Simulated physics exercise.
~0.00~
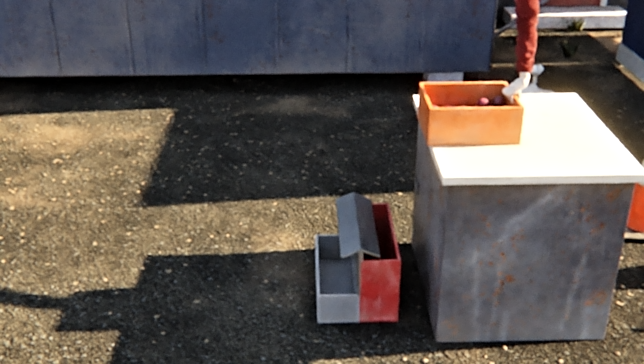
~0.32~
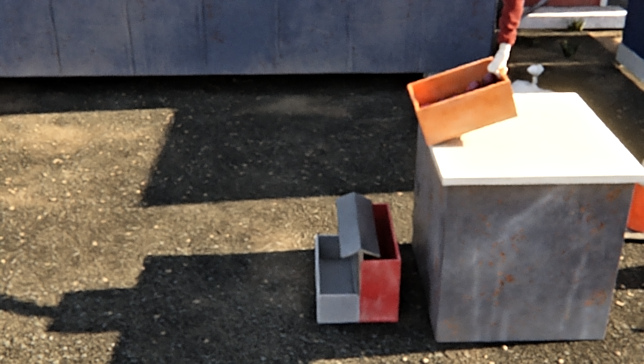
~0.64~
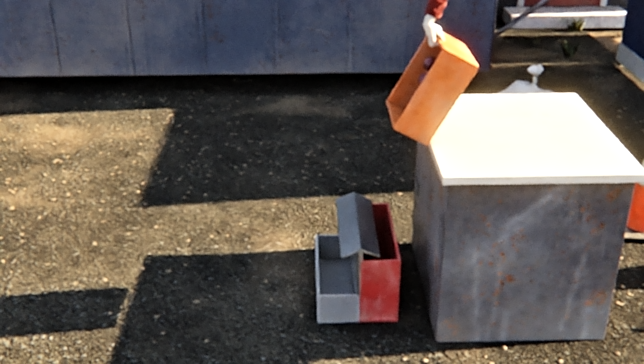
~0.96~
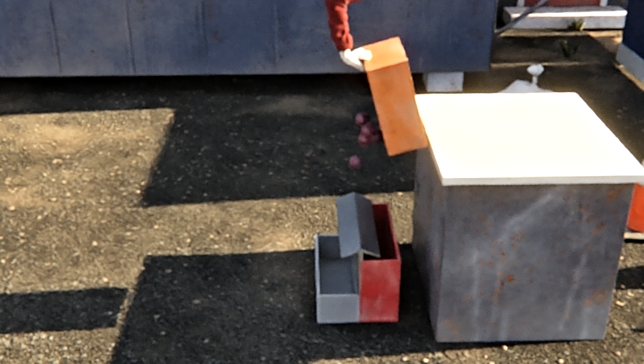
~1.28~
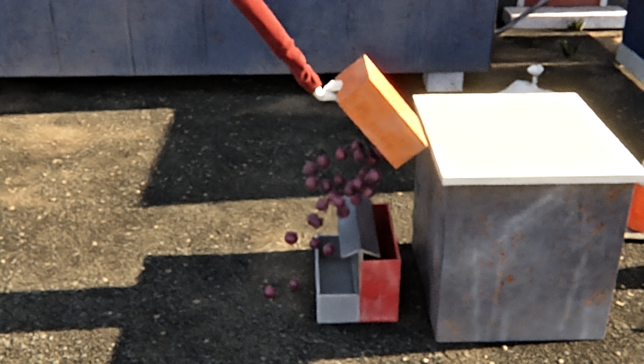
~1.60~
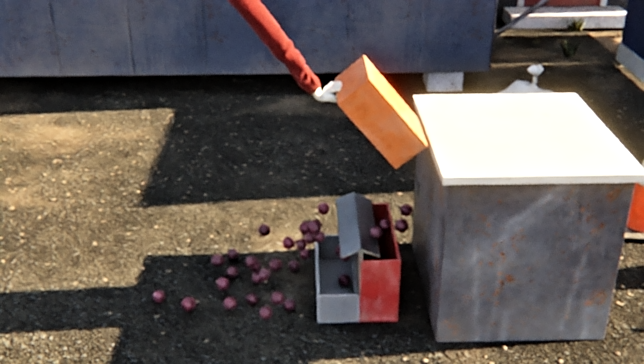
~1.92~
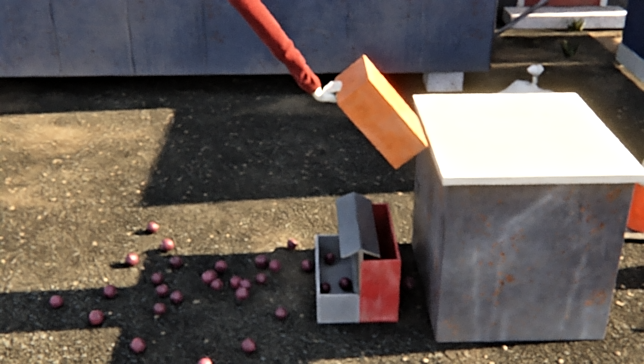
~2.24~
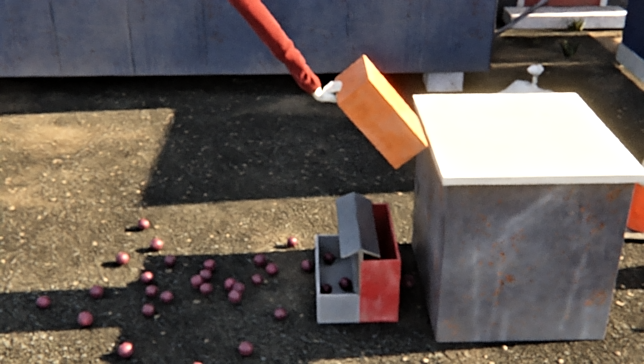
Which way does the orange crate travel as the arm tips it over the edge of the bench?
The orange crate moves to the left, swinging out past the bench edge as it tips over.
On sunlit asphalt, a red-sleeved arm tipping an orange crate off a bench, dark red balls mostly scattering left past two small tubs.
